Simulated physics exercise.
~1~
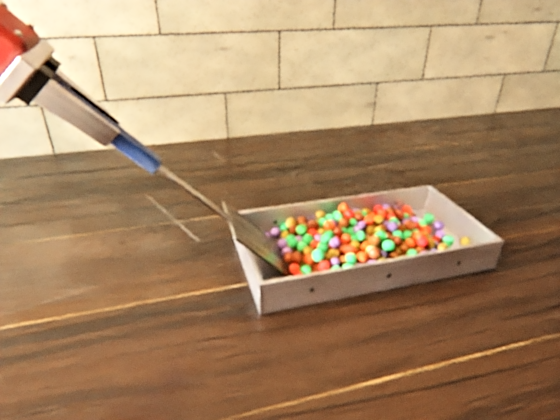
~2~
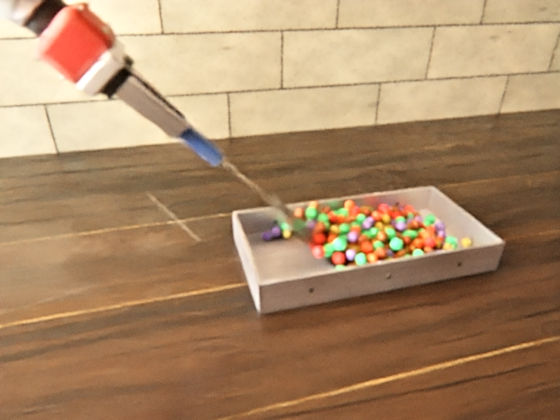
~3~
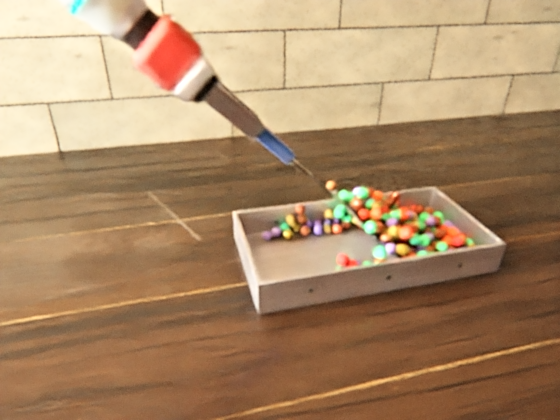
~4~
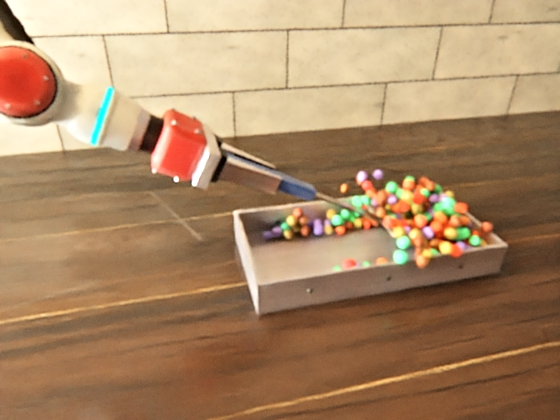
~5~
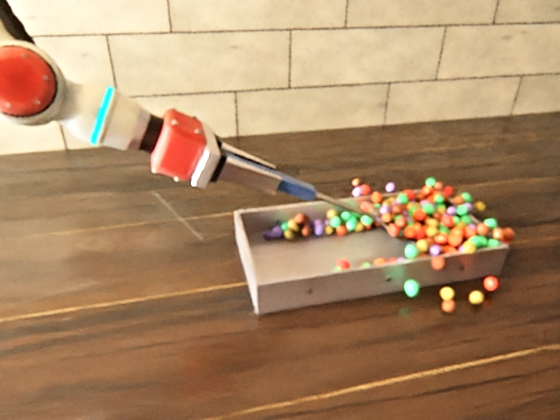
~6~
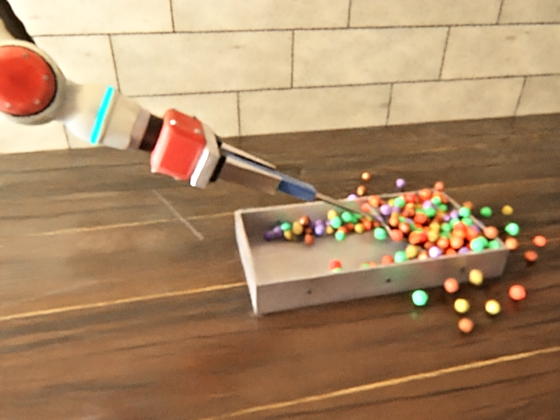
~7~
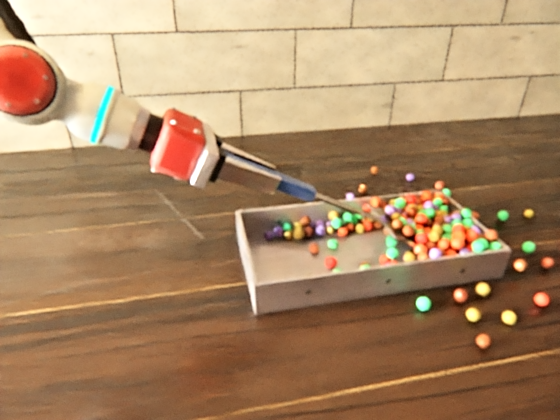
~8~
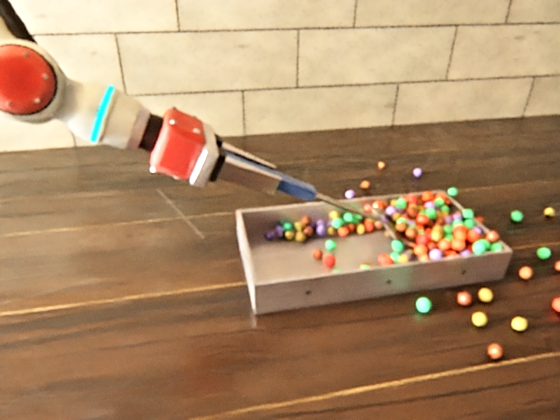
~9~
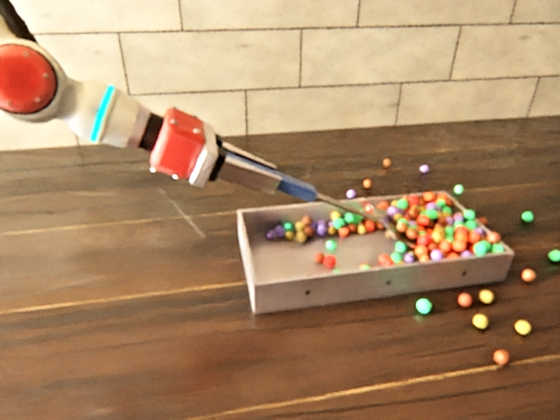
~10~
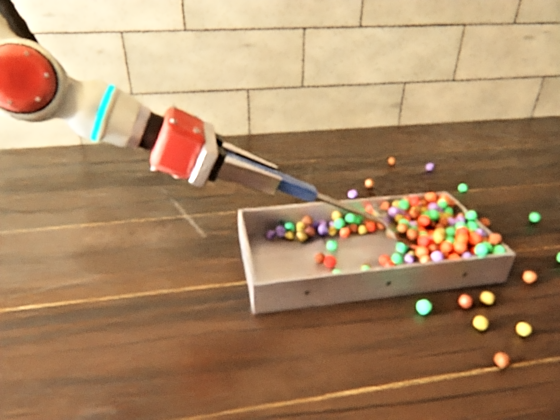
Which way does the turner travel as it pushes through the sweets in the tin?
The turner travels to the right, pushing the sweets toward the right end of the roasting tin.
